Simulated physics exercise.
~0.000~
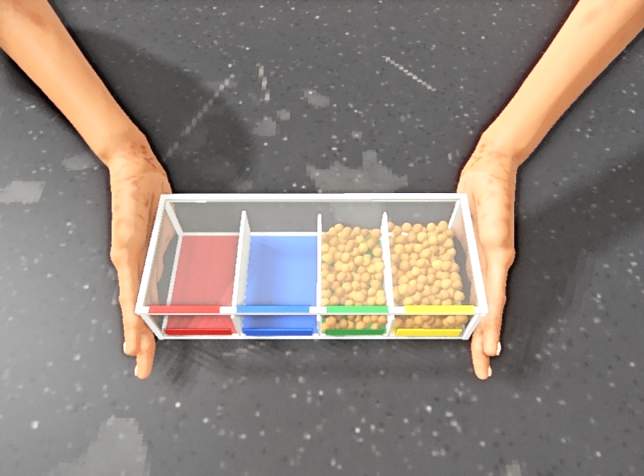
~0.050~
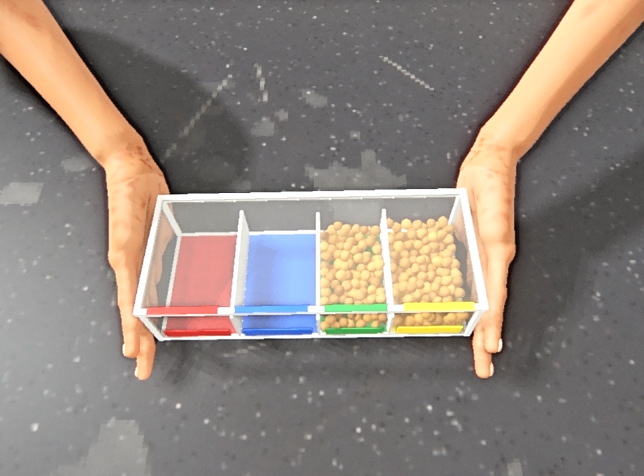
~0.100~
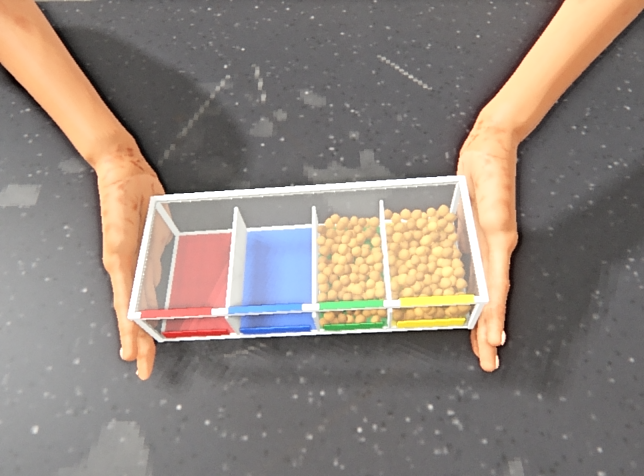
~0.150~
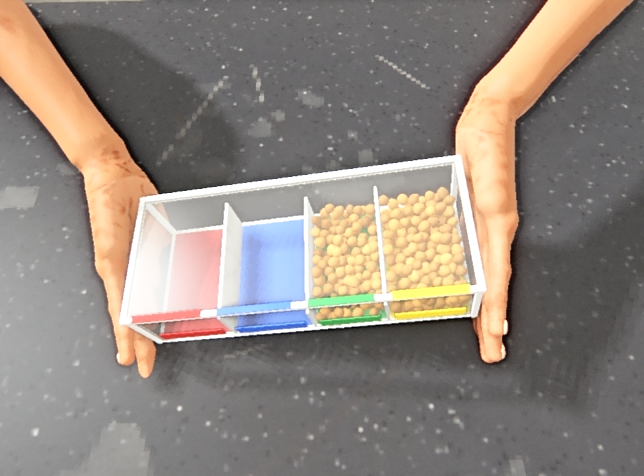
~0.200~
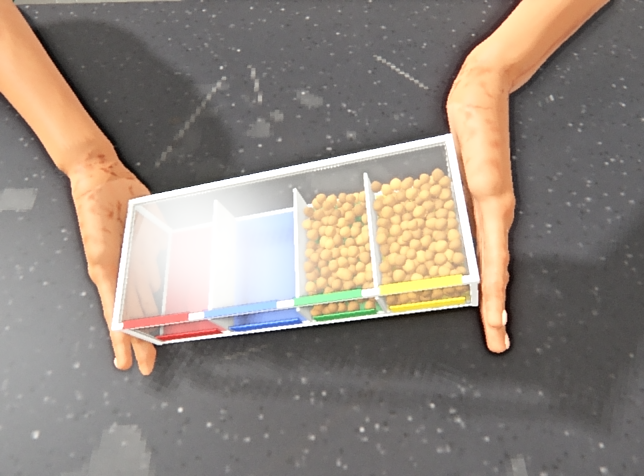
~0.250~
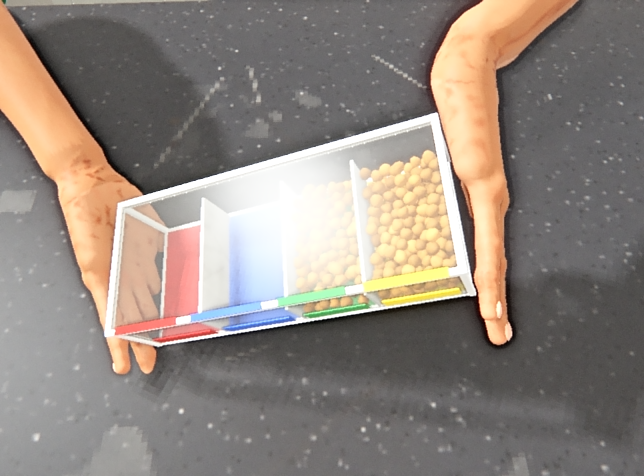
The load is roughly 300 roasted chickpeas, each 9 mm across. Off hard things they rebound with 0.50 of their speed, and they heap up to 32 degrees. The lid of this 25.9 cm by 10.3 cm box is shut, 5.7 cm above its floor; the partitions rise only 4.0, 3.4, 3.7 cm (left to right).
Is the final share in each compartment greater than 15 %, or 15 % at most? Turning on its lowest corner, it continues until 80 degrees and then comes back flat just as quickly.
One by one: Red compartment: Holds a share within the limit. Blue compartment: Holds a share past the limit. Green compartment: Holds a share past the limit. Yellow compartment: Holds a share past the limit.
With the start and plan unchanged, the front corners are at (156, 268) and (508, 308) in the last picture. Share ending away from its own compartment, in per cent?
In that case about 5 percent.
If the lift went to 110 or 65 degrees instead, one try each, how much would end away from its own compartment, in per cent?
Try one gives around 60 %, try two around 15 %.
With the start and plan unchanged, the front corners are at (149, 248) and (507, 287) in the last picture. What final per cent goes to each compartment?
Red = 0 %, blue = 0 %, green = 35 %, yellow = 65 %.
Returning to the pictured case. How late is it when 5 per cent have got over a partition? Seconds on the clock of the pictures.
0.75 s or so.
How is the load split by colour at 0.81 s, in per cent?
The split is red at 0, blue at 10, green at 40 and yellow at 50 per cent.
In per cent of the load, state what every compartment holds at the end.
Per cent by compartment - red 10, blue 20, green 30, yellow 40.
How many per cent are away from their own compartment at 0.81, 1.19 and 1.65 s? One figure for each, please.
Roughly 20, 35, 35.
Then, at 0.81 s, tilt 78 degrees; blue 10 %, green 40 %, yellow 50 %.
After 1.19 s, tilt 32 degrees; red 10 %, blue 20 %, green 30 %, yellow 40 %.
After 1.65 s, tilt 0 degrees; red 10 %, blue 20 %, green 30 %, yellow 40 %.
At rest (2.1 s), red 10 %, blue 20 %, green 30 %, yellow 40 %.
